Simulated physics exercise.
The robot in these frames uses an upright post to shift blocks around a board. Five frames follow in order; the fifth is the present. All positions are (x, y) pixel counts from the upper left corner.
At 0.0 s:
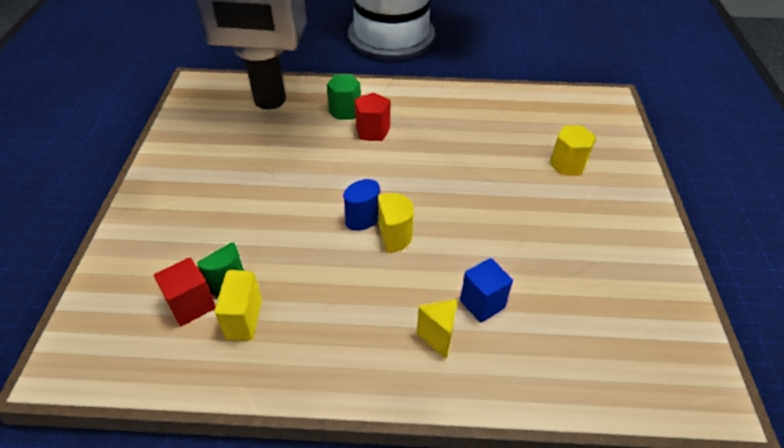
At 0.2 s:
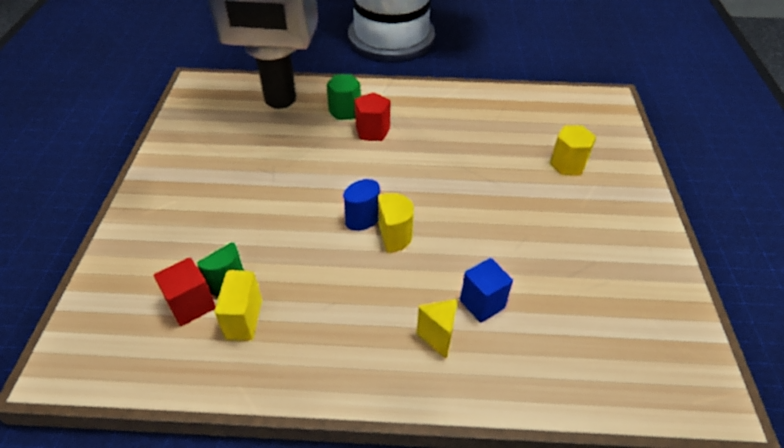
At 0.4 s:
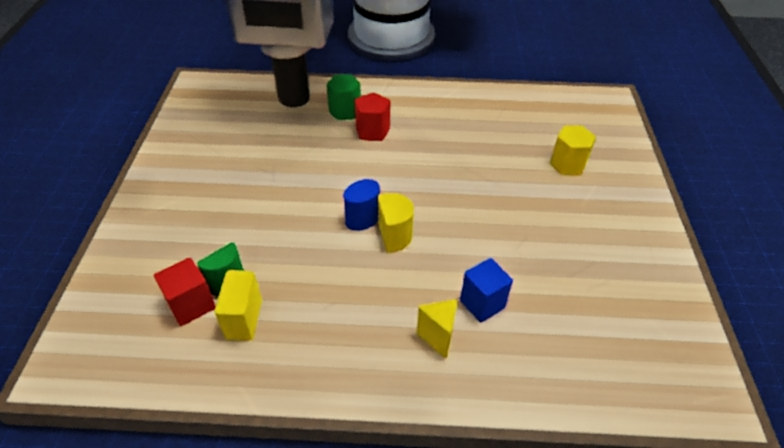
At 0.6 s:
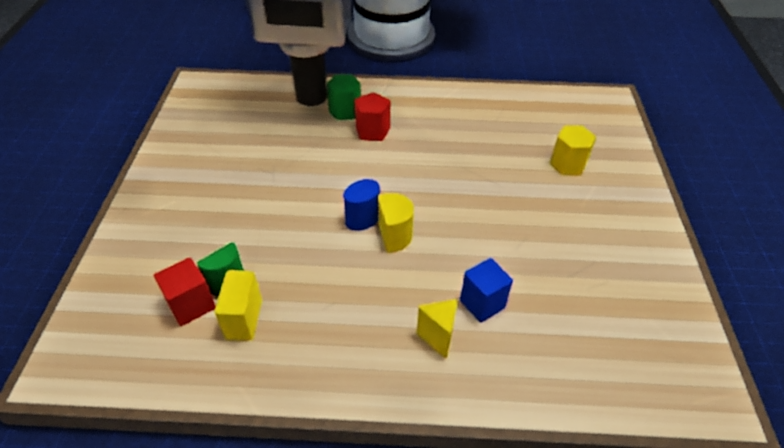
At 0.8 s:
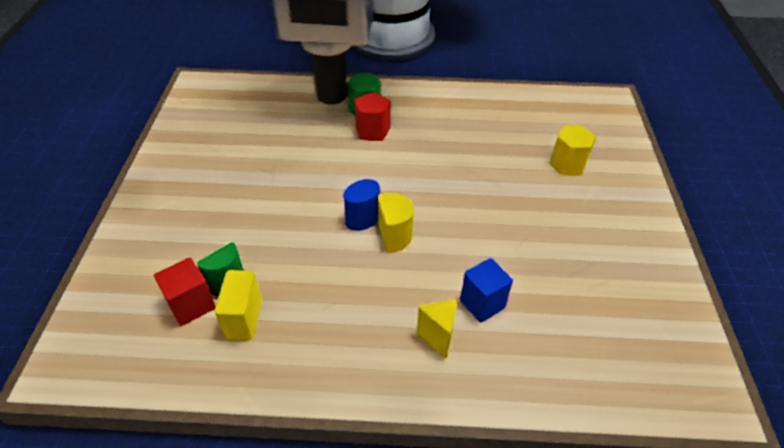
A robot arm sliding its dark post rightward along the board's far edge, then nudging a green block right behind a red one.
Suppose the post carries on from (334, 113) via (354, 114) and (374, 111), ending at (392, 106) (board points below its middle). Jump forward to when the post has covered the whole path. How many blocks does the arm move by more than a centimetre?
It displaces one.
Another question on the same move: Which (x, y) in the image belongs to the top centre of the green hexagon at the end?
In the picture, that point is around (423, 73).
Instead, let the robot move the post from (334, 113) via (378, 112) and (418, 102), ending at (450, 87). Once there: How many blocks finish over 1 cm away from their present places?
Looking at the path, I think only one of the blocks ends up more than 1 cm away.
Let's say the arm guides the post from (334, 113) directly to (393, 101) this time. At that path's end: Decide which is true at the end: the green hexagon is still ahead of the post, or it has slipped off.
As far as I can tell, the green hexagon is still leading the way in front of the post.
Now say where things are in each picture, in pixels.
In the first picture, tip of the post at (270, 101), middles of tops, green hexagon at (343, 83), red pentagon at (372, 103).
In the second picture, post at (281, 100), nothing pushed.
In the third picture, post at (295, 99), nothing pushed.
In the fourth picture, post at (312, 98), nothing pushed.
In the fifth picture, post at (332, 96), green hexagon at (364, 81), red pentagon at (372, 103).
On the path given first. Halfway along, post at (364, 96); green hexagon at (395, 79), turned 15° anticlockwise.
At the end, post at (392, 90); green hexagon at (423, 73); red pentagon unmoved.
